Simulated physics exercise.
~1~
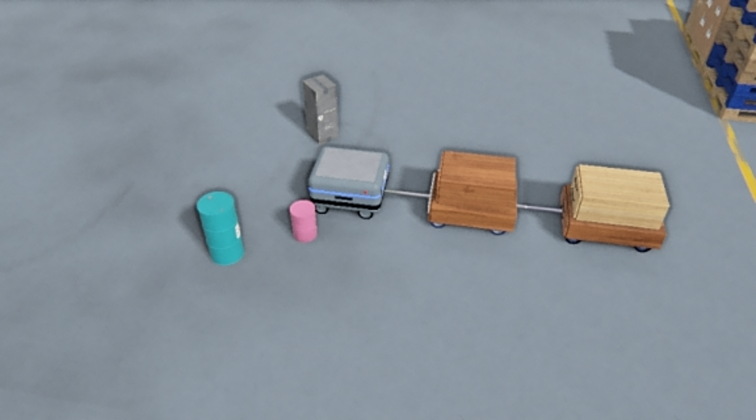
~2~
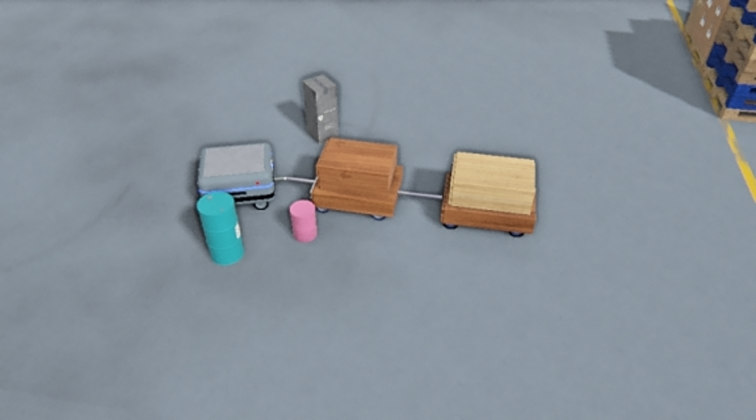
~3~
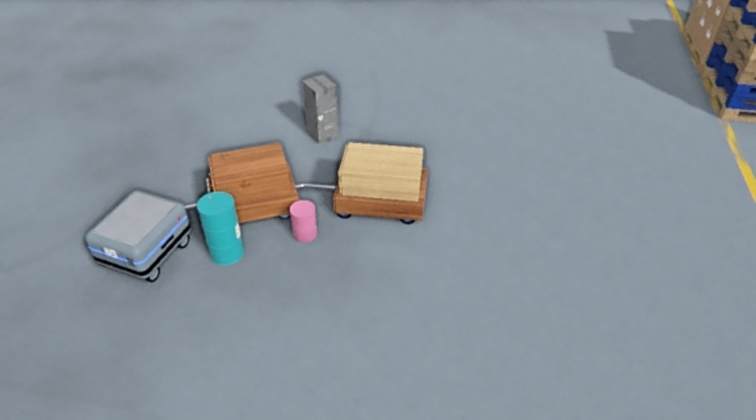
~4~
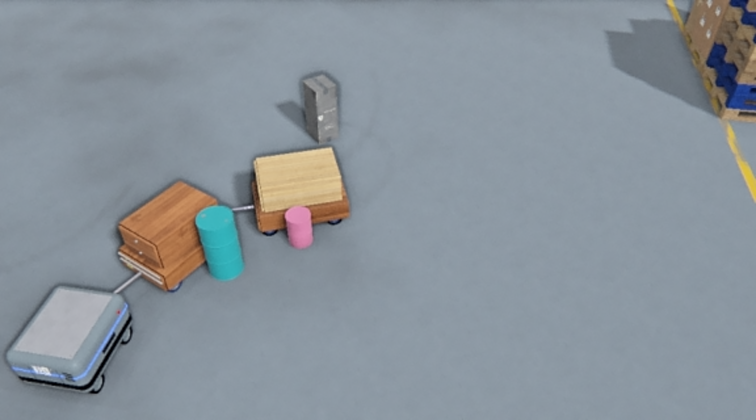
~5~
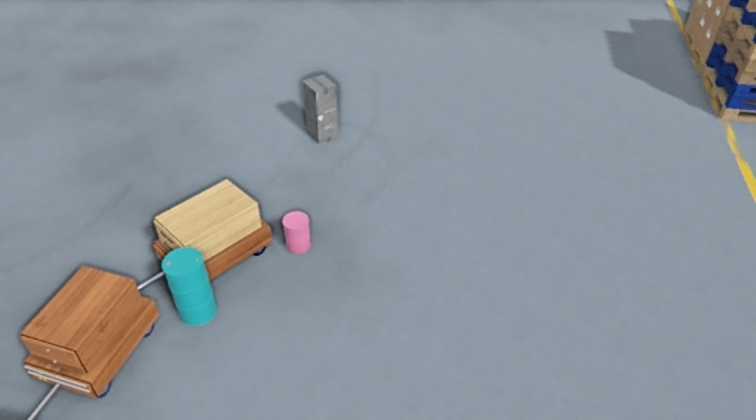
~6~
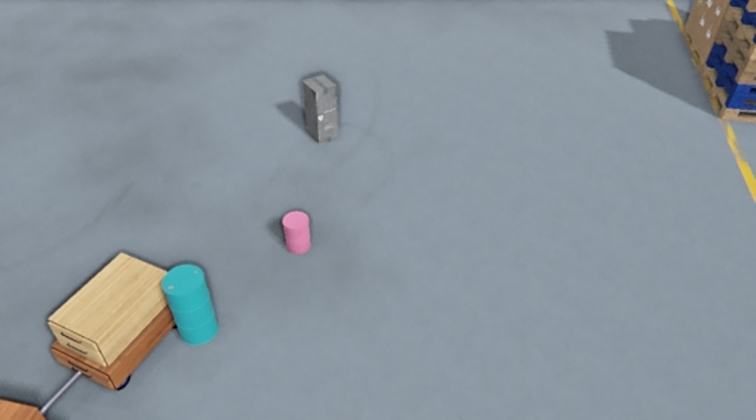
At the start, a low tug pulls two wooden carts leftward across a grey floor, between a tall grey box and a small pink pail, with a turquoise drum further left. The tug passes behind the drum, then curves toward the lower left with the carts following. As the carts cut in close on the bend, the drum shifts slightly and the pail is nudged a little. The tug leaves view at the lower left, while the rear cart pushes the drum further down the floor. Finally, the rear cart is beside the displaced drum, and both drum and pail remain upright, the grey box unmoved.
